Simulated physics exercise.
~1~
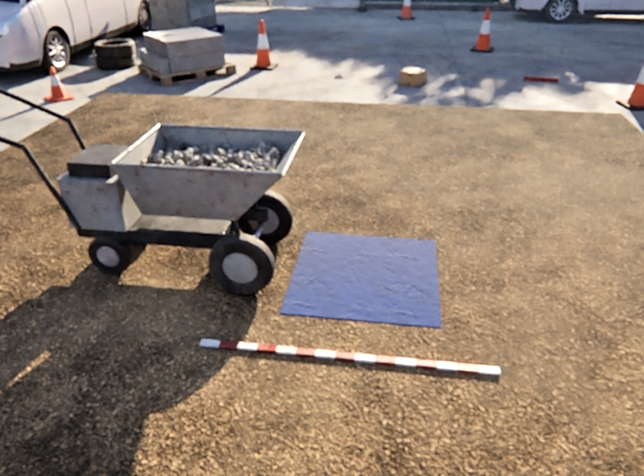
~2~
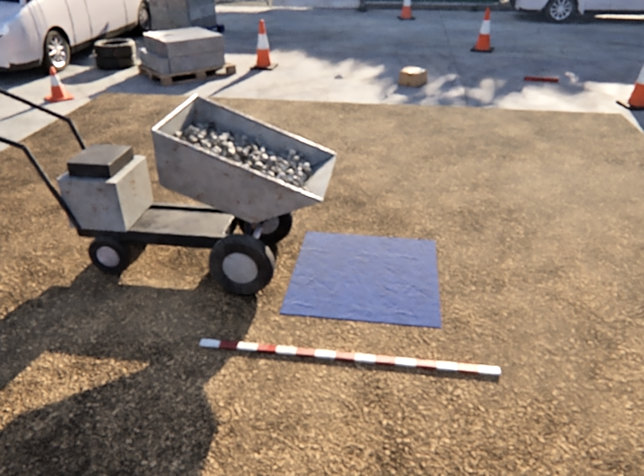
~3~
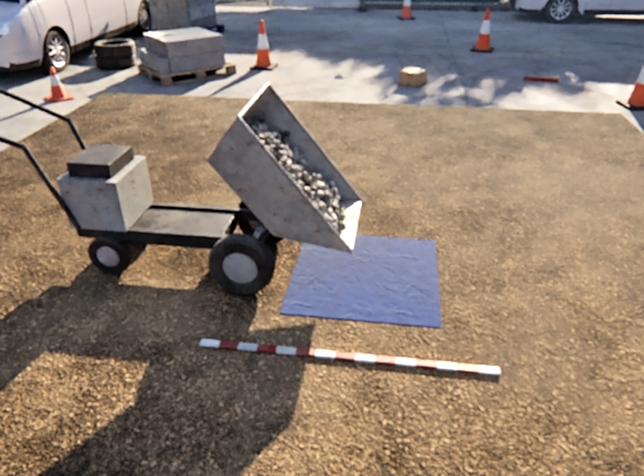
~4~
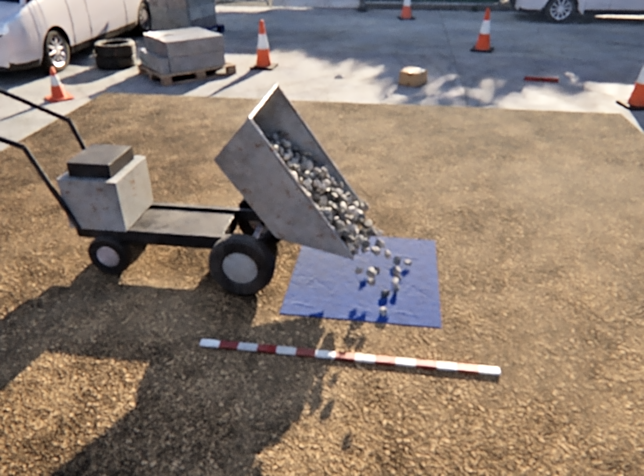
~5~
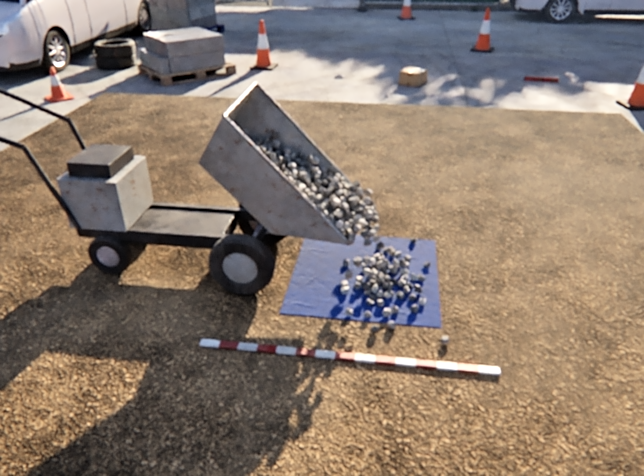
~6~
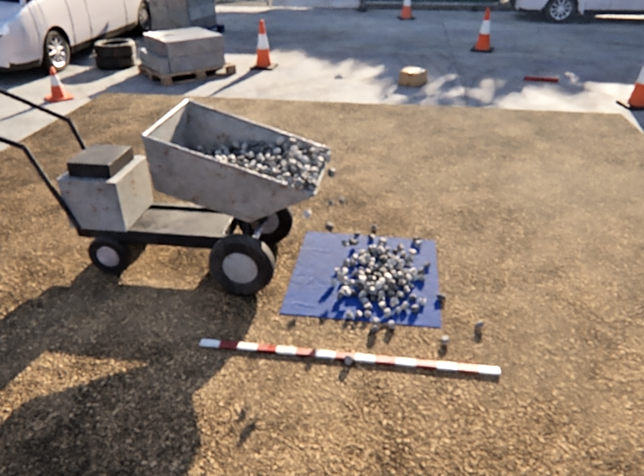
A grey barrow with black wheels and a tray full of grey stones stands at left on brown gravelly ground, seen from slightly above in sunlight. A blue sheet lies to its right, with a red and white striped staff in front and orange cones, pallet blocks and parked cars behind. The tray tips steeply to the right, and stones begin spilling over its lower edge onto the sheet. It then swings back down as more fall. Finally, most stones remain in the nearly lowered tray, a scattered heap covers part of the sheet, and a few lie beyond it.
